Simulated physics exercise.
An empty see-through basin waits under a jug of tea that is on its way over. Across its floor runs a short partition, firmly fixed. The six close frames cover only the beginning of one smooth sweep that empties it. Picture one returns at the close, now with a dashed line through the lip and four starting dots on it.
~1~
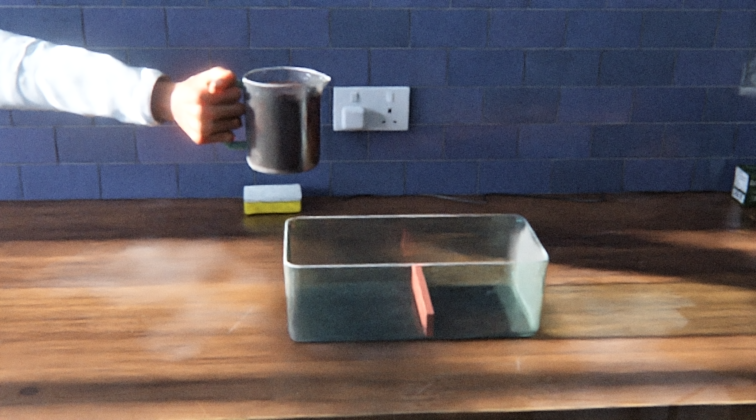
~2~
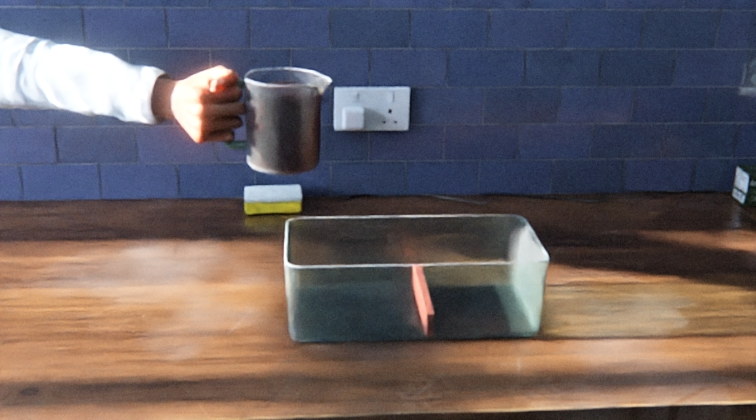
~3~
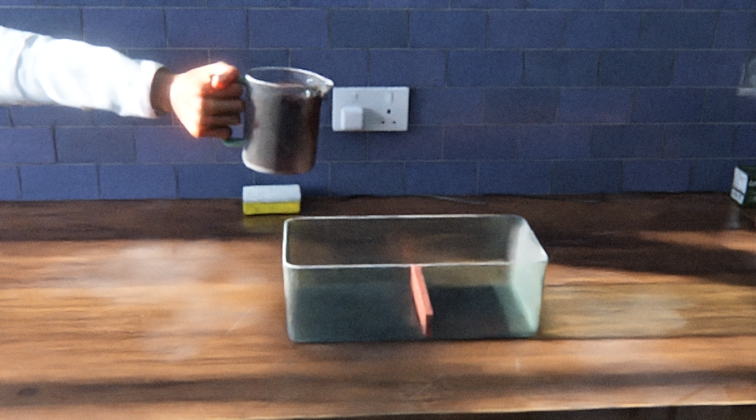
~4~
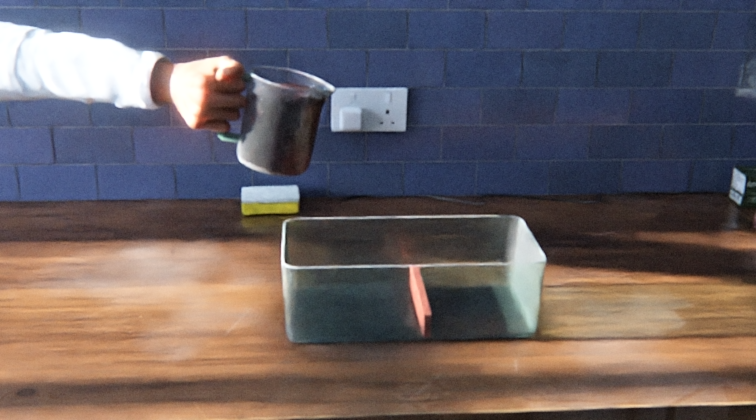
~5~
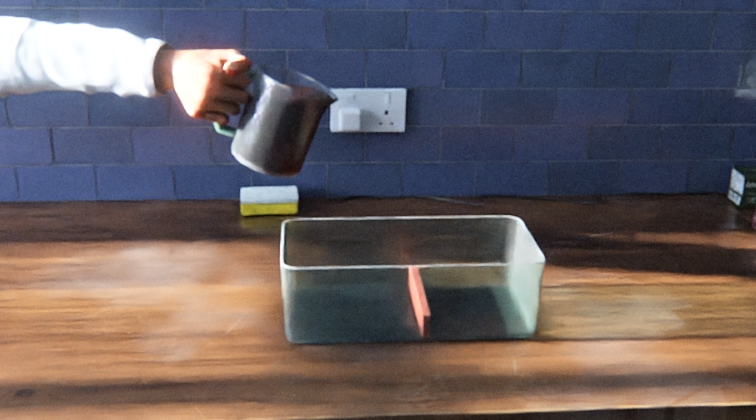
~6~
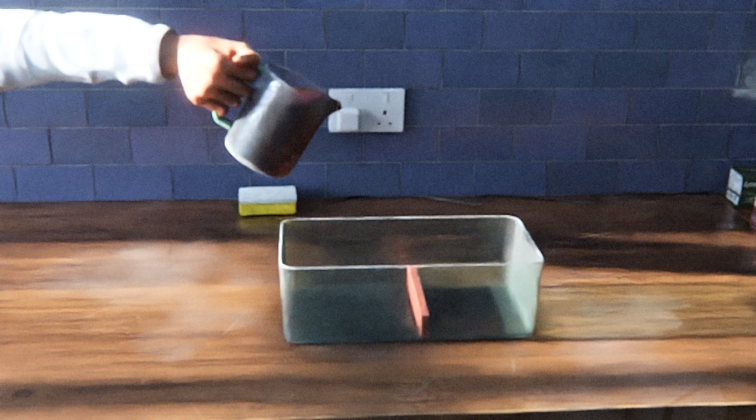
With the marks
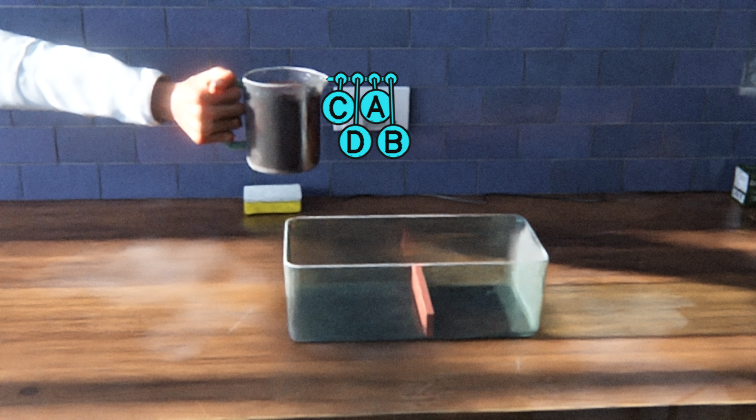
A hand in a white sleeve, reaching in from the left, holds a clear jug of dark tea above a wooden counter, seen from the front against a blue tiled wall. Below sits an empty see-through basin with a short red partition, with a yellow-and-white sponge and white socket behind. The jug starts upright, then the hand steadily tilts it rightward until tea reaches the lip, while the camera stays nearly still.
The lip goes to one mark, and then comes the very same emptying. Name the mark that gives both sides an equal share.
Place D.
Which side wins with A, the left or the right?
The right one.
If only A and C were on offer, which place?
That is place A.
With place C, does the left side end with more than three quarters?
Yes.
In cyan, A at (374, 79); B at (390, 79); C at (340, 79); D at (357, 79).
With A, about 18 % ends left of the wall and 81 % right of it.
With B, about 7 % ends left of the wall and 91 % right of it.
With C, about 88 % ends left of the wall and 7 % right of it; 5 % is lost outside.
With D, about 54 % ends left of the wall and 45 % right of it.
